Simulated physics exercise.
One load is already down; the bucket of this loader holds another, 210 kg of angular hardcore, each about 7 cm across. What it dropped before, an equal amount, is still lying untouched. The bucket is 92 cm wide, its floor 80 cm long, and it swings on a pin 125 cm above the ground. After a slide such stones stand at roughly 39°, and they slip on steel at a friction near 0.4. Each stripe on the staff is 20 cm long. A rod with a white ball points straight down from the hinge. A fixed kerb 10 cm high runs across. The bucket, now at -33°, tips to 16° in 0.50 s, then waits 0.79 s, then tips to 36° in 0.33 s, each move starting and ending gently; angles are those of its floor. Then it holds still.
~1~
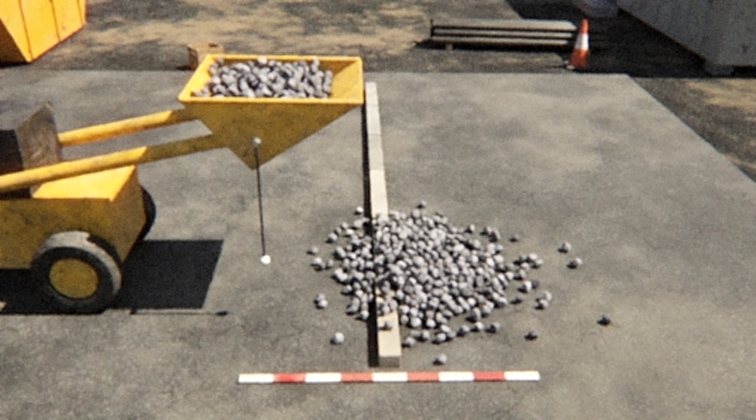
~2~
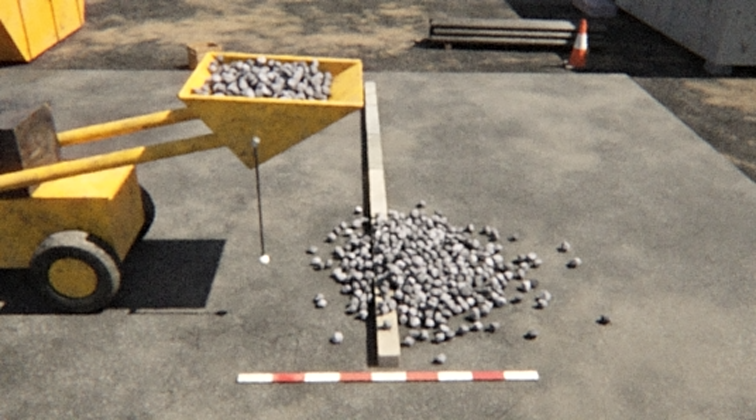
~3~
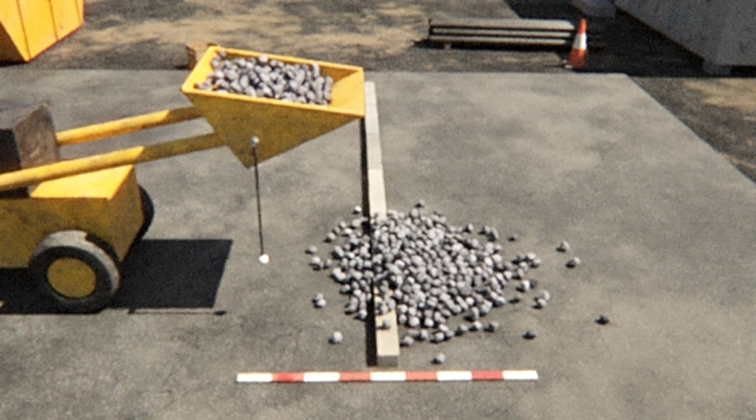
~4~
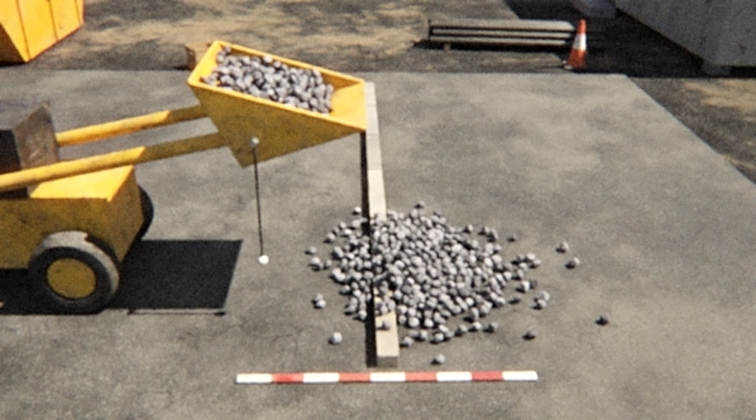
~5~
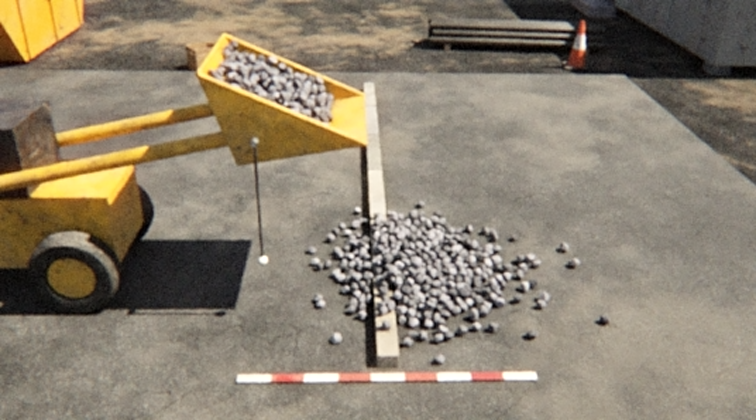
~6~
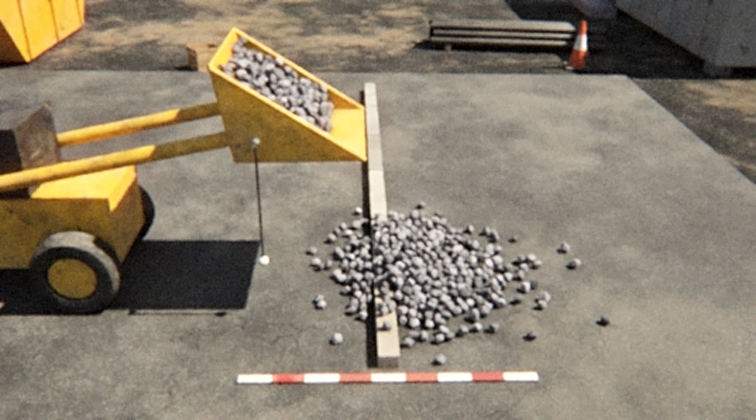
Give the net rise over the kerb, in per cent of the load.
Close to 38 parts in a hundred.
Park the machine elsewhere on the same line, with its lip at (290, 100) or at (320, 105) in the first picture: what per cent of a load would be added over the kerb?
First some 0, then 5 per cent.
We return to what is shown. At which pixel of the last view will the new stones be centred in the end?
Around (378, 255).
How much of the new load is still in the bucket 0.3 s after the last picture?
Roughly 100 per cent is still inside.
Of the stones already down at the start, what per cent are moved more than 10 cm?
About 0 per cent.
Then, 0.1 s after the last picture the floor is at 11°; in per cent of one load, 100 in the bucket, 20 on this side of the kerb, 80 over the kerb; the foremost stones are at (549, 267).
Then, 0.3 s after the last picture the floor is at 16°; in per cent of one load, 100 in the bucket, 20 on this side of the kerb, 80 over the kerb; the foremost stones are at (549, 267).
Then, 1.8 s after the last picture the floor is at 36°; in per cent of one load, 28 in the bucket, 82 on this side of the kerb, 91 over the kerb; the foremost stones are at (549, 267).
Then, 4.2 s after the last picture the floor is at 36°; in per cent of one load, 0 in the bucket, 83 on this side of the kerb, 117 over the kerb; the foremost stones are at (549, 267). Net gain over the kerb, 38.
